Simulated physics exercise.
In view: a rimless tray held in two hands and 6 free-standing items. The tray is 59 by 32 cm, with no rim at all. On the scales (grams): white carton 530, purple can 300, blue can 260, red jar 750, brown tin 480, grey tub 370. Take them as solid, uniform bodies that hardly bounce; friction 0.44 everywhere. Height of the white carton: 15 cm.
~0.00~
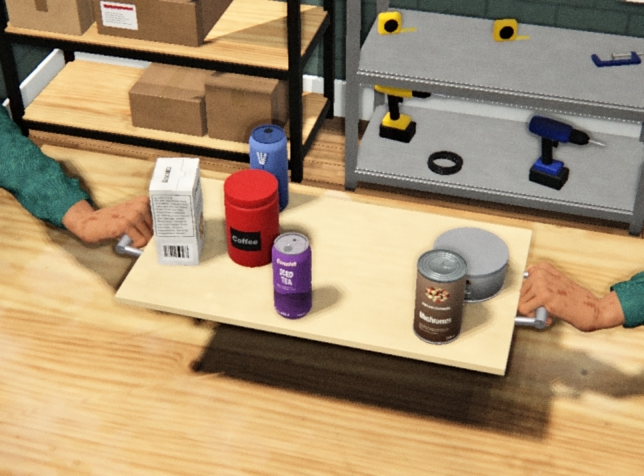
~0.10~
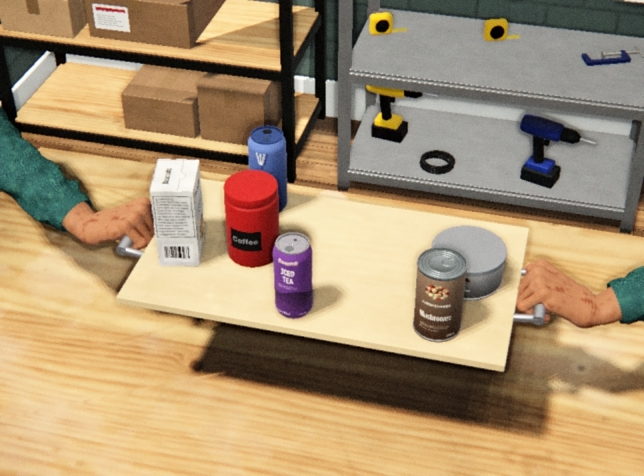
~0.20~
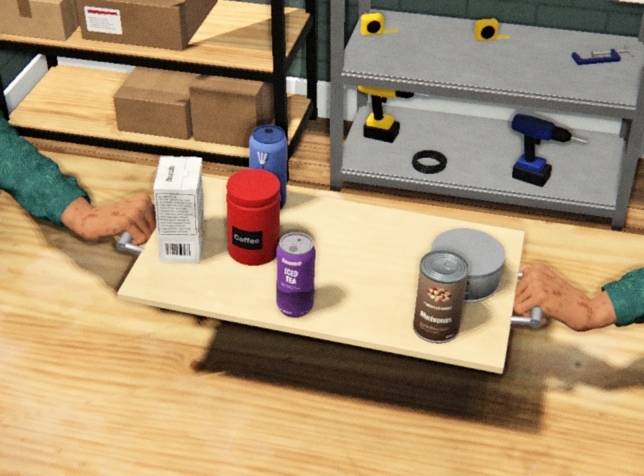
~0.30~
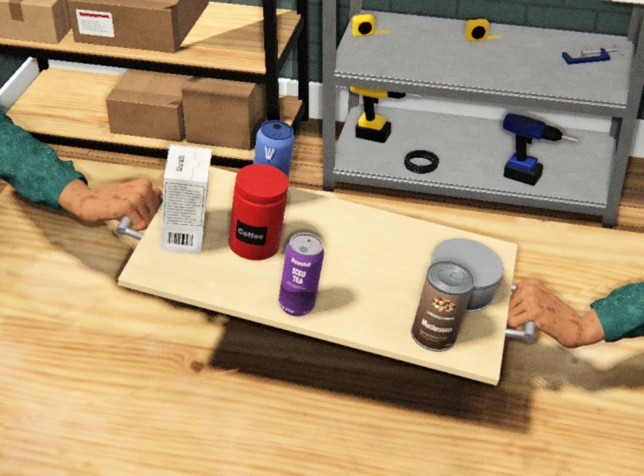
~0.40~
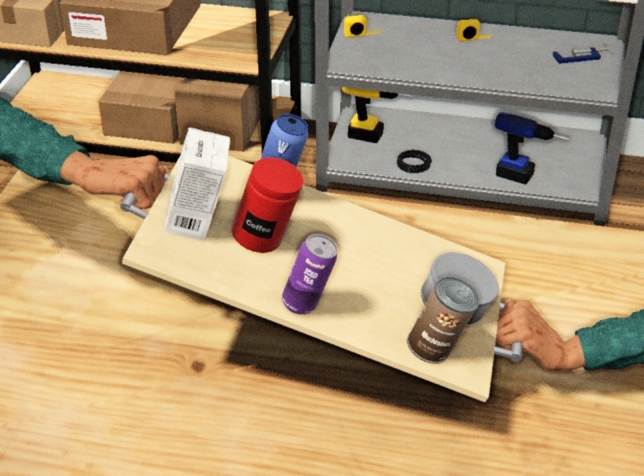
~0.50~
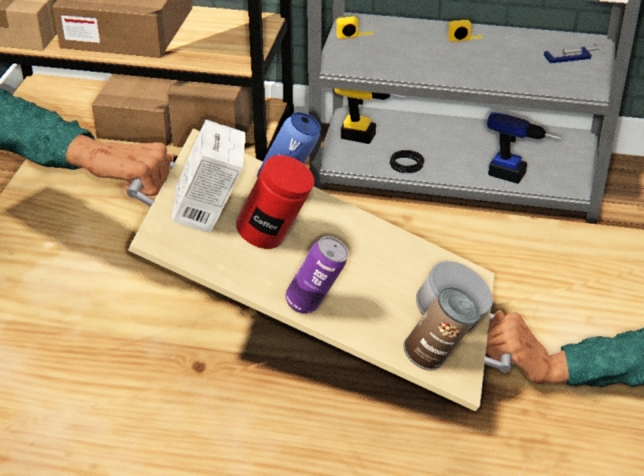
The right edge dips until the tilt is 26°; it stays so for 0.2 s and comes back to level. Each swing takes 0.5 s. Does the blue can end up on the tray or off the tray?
The blue can remains on the tray.
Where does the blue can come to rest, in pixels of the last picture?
Around (419, 213).
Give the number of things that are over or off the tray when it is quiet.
In all, 2.
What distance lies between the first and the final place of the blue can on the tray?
Some 28 cm.
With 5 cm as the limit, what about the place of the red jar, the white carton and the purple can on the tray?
The red jar leaves its spot; the white carton ends elsewhere; the purple can leaves its spot.
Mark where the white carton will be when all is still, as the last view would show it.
Near (295, 239).
By 0.70 s, tilt 26°, right edge down; blue can rocked 33° off its seat near (315, 164); purple can rocked 23° off its seat; white carton 5 cm from its spot.
By 0.90 s, tilt 24°, right edge down; blue can on its side near (367, 215); purple can on its side; white carton 12 cm from its spot.
By 1.00 s, tilt 18°, right edge down; blue can on its side near (394, 223); purple can on its side; white carton 16 cm from its spot.
By 1.10 s, tilt 8°, right edge down; blue can on its side near (414, 221); purple can on its side; white carton 19 cm from its spot.
When it is over (1.8 s), lying over on the tray, purple can and blue can; not toppled but over 5 cm from the start, white carton, red jar and brown tin; the last one within 5 cm of the start. In the last view, blue can near (419, 213).
